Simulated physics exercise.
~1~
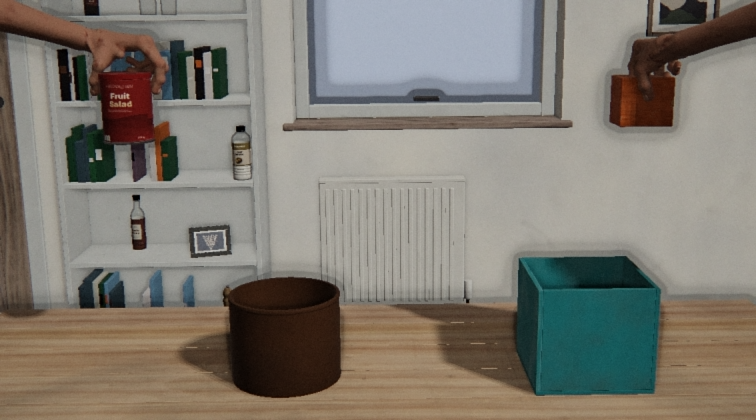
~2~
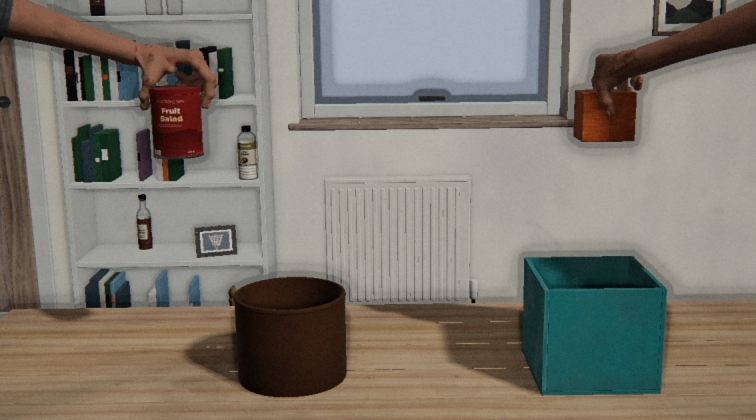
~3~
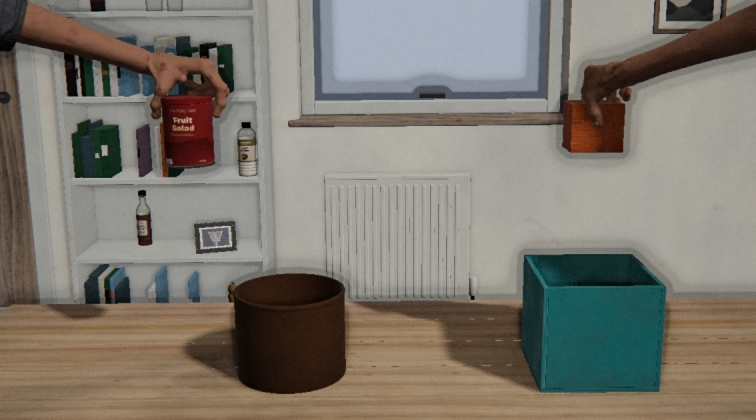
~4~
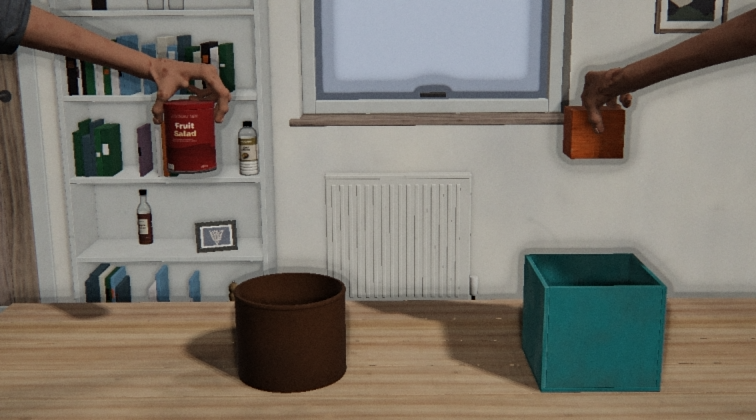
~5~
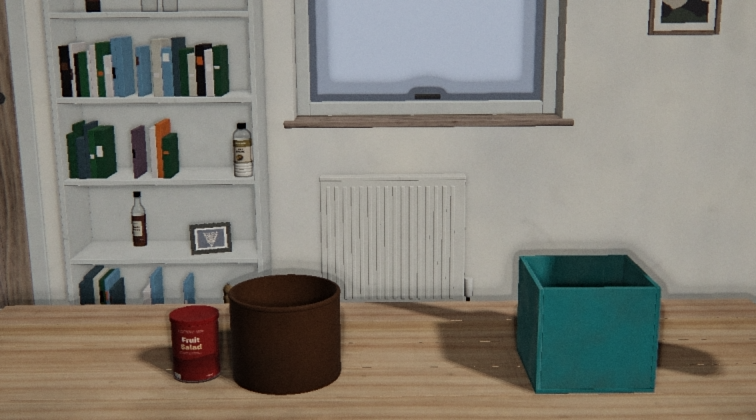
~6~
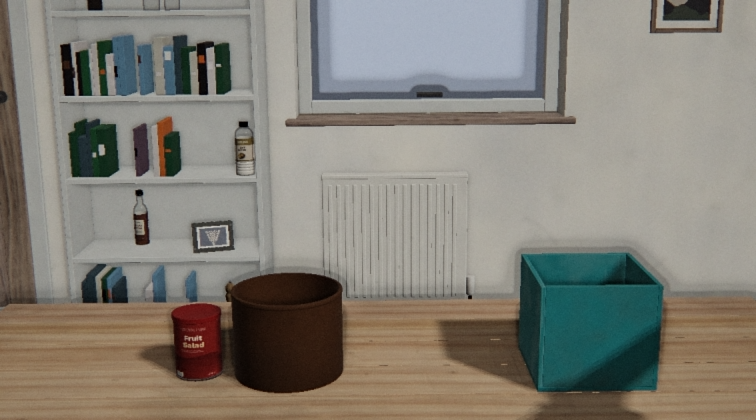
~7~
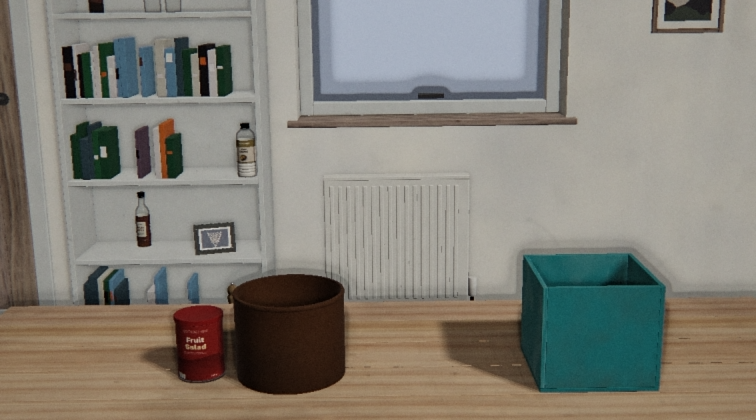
A red tin released by a hand lands beside the brown pot, while an orange block drops into the teal box.
